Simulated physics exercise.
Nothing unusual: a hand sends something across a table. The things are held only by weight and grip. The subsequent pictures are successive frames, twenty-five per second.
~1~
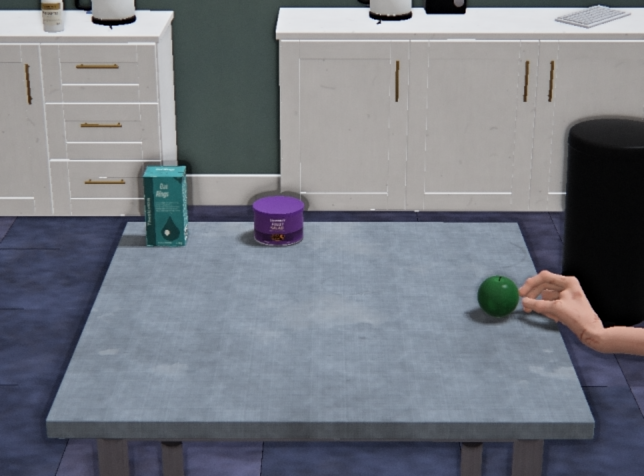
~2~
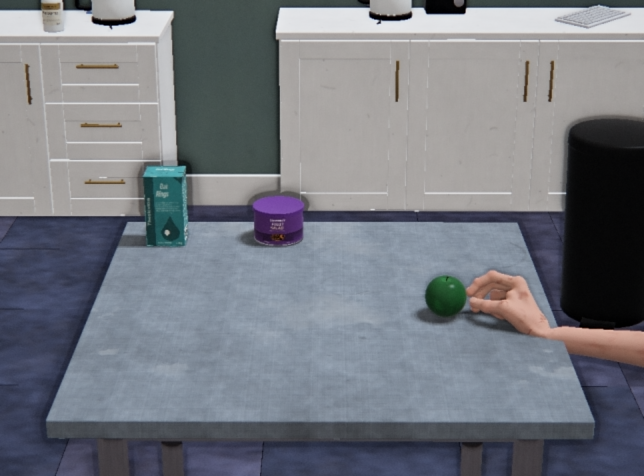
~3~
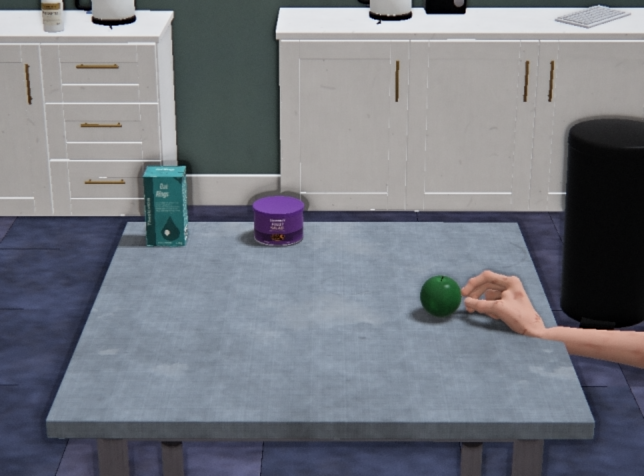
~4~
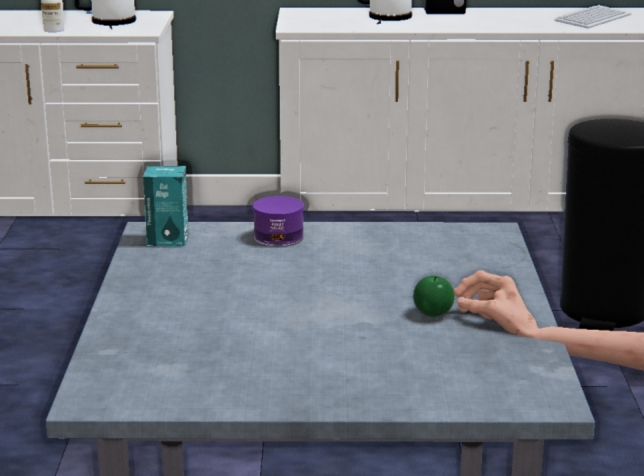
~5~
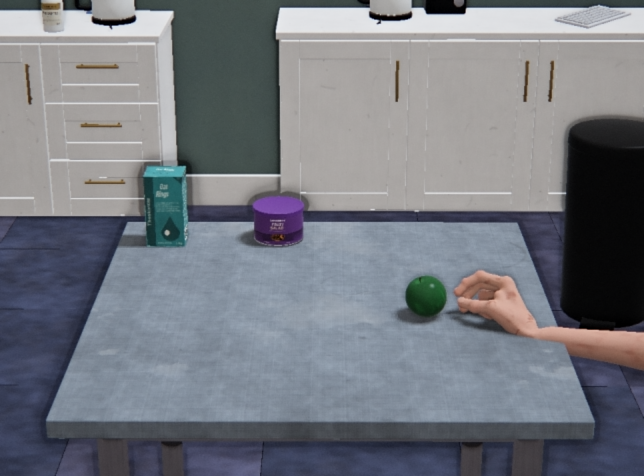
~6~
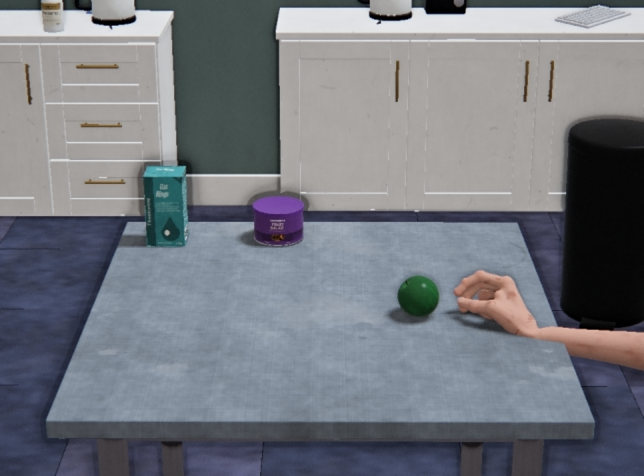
A hand pushing a green apple leftward across a grey table, then letting go as the apple keeps moving slightly left.
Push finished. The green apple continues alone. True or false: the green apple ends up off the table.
False.
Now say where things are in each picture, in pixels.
In the first frame, under the hand; green apple (498, 297).
In the second frame, under the hand; green apple (445, 296).
In the third frame, under the hand; green apple (441, 296).
In the fourth frame, green apple (434, 296).
In the fifth frame, green apple (426, 296).
In the sixth frame, green apple (418, 296) moved a little.
Then, 0.20 s later than the last frame, green apple moved about its own width near (385, 296).
Then, 0.50 s later than the last frame, green apple moved well along near (349, 296).
When it is over, moved from the start, green apple. End places, in pixels of the last picture, green apple near (326, 296).
